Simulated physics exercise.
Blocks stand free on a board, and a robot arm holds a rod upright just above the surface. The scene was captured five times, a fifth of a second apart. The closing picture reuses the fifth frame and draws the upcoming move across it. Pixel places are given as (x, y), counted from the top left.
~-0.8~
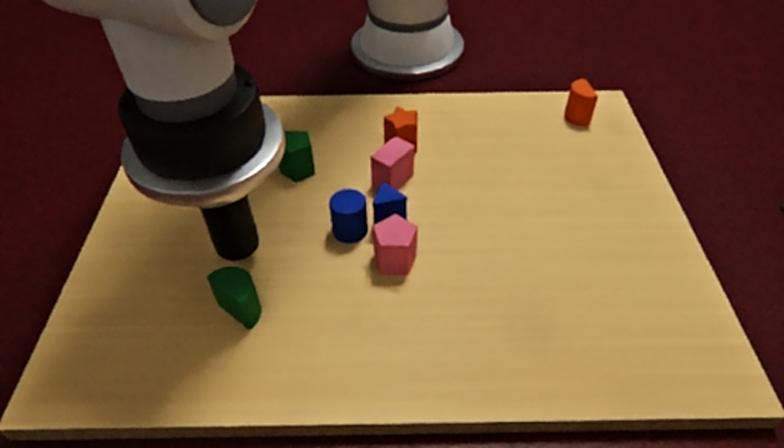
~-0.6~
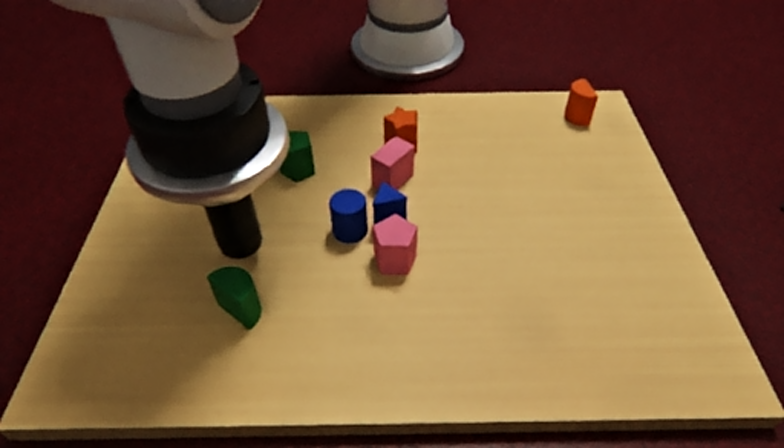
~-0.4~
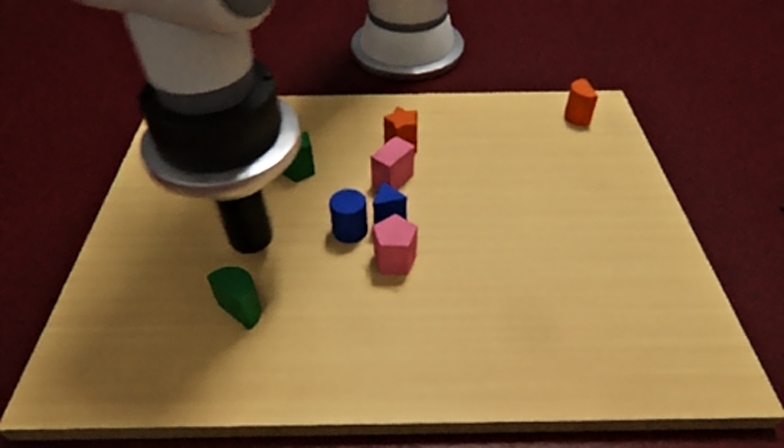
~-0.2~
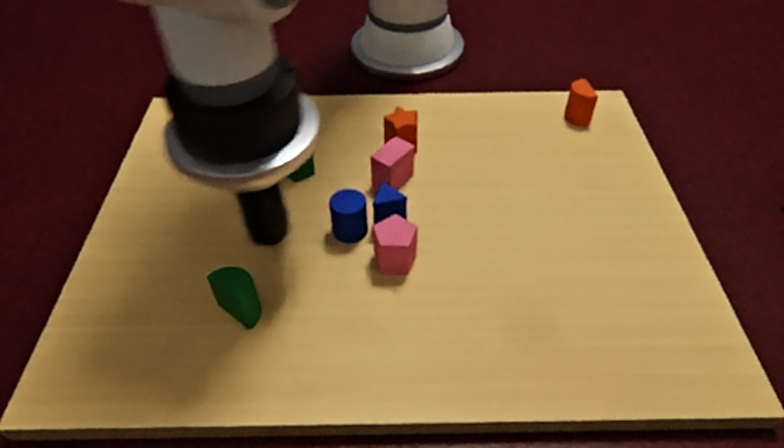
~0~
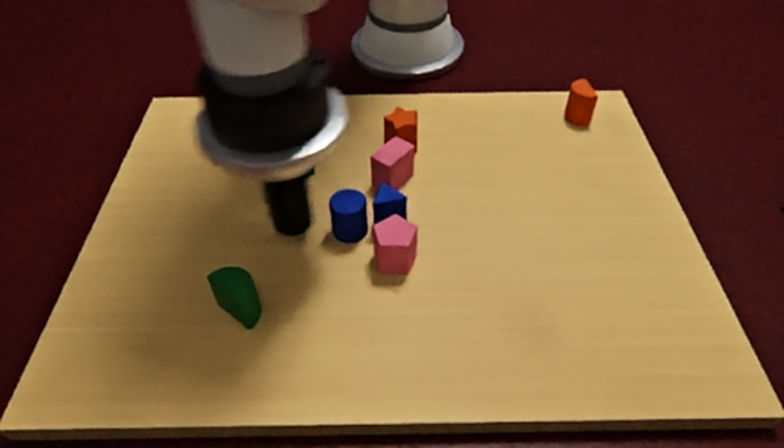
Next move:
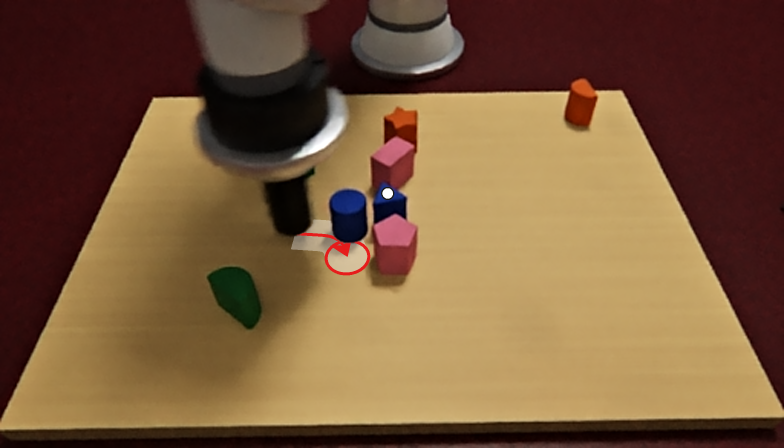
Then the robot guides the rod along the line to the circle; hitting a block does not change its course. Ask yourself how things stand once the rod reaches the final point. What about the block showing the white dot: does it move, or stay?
It shifts.
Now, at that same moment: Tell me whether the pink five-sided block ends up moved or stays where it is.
It keeps its spot.
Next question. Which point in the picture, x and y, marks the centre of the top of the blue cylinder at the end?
Around pixel (378, 204).
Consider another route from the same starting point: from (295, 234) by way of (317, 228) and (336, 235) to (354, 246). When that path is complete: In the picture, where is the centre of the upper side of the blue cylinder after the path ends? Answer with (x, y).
It is going to be at (392, 209).
Path on the board, from (295, 234) through (318, 235) and (339, 241) to (347, 257); the dot is on the blue three-sided block.
The first path, step by step. Halfway along, rod at (328, 225); blue cylinder at (365, 200); blue three-sided block at (394, 193), turned 25° anticlockwise.
At the end, rod at (346, 245); blue cylinder at (378, 204); blue three-sided block at (403, 191), turned 40° anticlockwise; pink five-sided block in place.
